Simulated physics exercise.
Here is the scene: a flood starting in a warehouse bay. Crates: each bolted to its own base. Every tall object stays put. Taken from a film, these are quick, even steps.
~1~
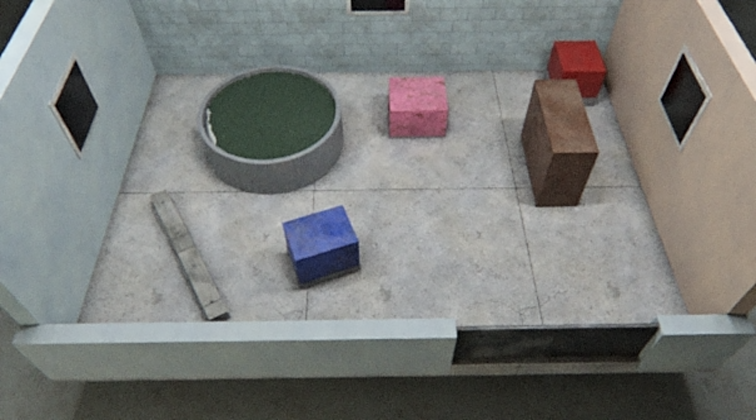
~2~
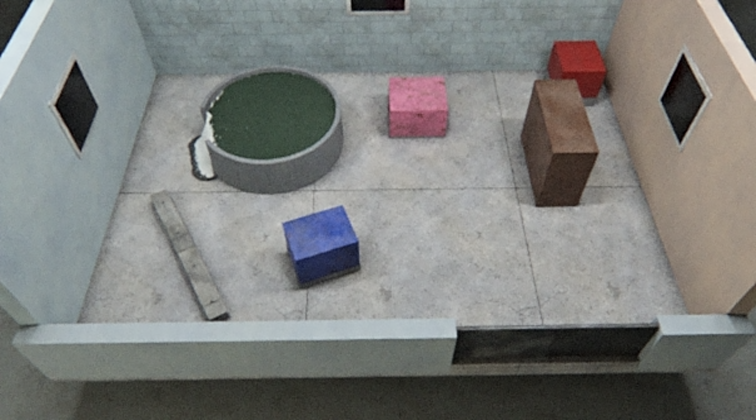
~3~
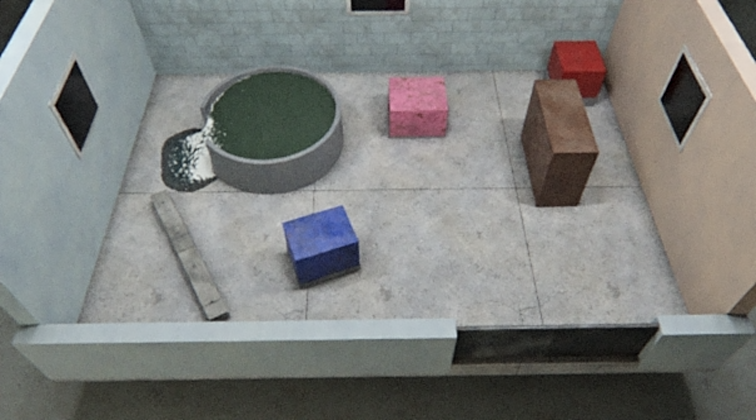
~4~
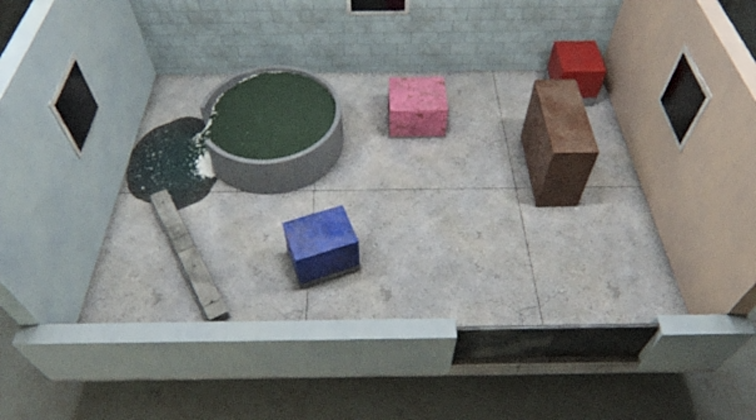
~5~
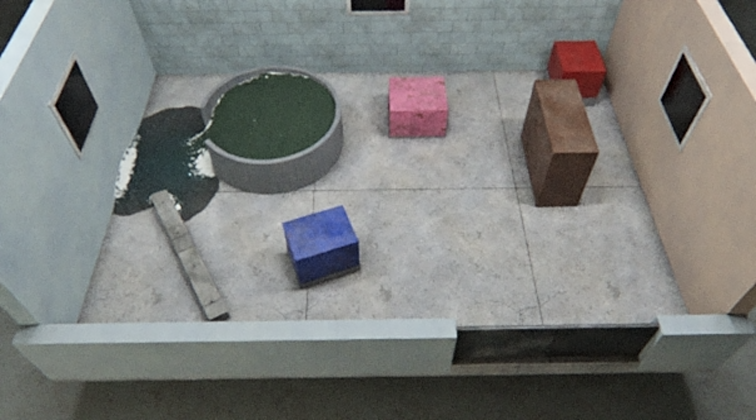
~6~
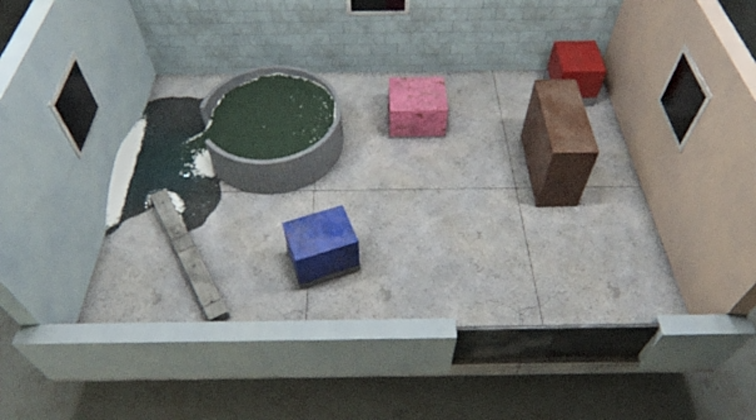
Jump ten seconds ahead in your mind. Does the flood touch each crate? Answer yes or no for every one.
Pink crate: Yes; red crate: No; blue crate: No.
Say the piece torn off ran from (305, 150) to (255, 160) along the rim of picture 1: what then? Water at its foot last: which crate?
The red-painted one comes last.
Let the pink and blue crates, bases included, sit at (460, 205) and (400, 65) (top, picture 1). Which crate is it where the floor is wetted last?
Answer: The red one.
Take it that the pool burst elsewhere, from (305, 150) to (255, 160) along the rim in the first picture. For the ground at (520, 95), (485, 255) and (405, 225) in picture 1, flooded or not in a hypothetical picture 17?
Order as asked: Untouched, swamped, swamped.
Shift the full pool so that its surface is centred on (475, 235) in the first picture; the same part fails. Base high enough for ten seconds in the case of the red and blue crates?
Briefly, red crate stays clear, while blue crate gets flooded.
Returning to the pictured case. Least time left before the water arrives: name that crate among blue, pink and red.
That would be the blue one.
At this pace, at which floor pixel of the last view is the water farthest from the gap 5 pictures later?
At roughly (73, 338).
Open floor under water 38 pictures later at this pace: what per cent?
Around 70 percent of it.
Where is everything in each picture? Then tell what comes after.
In the first frame, still water in the pool at (271, 115).
In the second frame, water pours out at (210, 146) and has run to (211, 177).
In the third frame, the front is at (168, 178), out from the gap at (210, 147).
In the fourth frame, the front is at (132, 178), out from the gap at (210, 148).
In the fifth frame, the front is at (115, 206), out from the gap at (210, 147).
In the sixth frame, water pours out at (210, 147) and has run to (108, 230).
A moment on, water covers 15 % of the floor; the pink crate not reached, the red crate not reached, the blue crate not reached.
Next, water covers 25 % of the floor; the pink crate not reached, the red crate not reached, the blue crate water round its plinth.
Then, water covers 40 % of the floor; the pink crate water round its plinth, the red crate not reached, the blue crate water round its plinth.
Later, water covers 70 % of the floor; the pink crate water round its plinth, the red crate water round its plinth, the blue crate water round its plinth.
In the end, water covers 95 % of the floor; the pink crate was topped, the red crate stayed above the water, the blue crate stayed above the water.
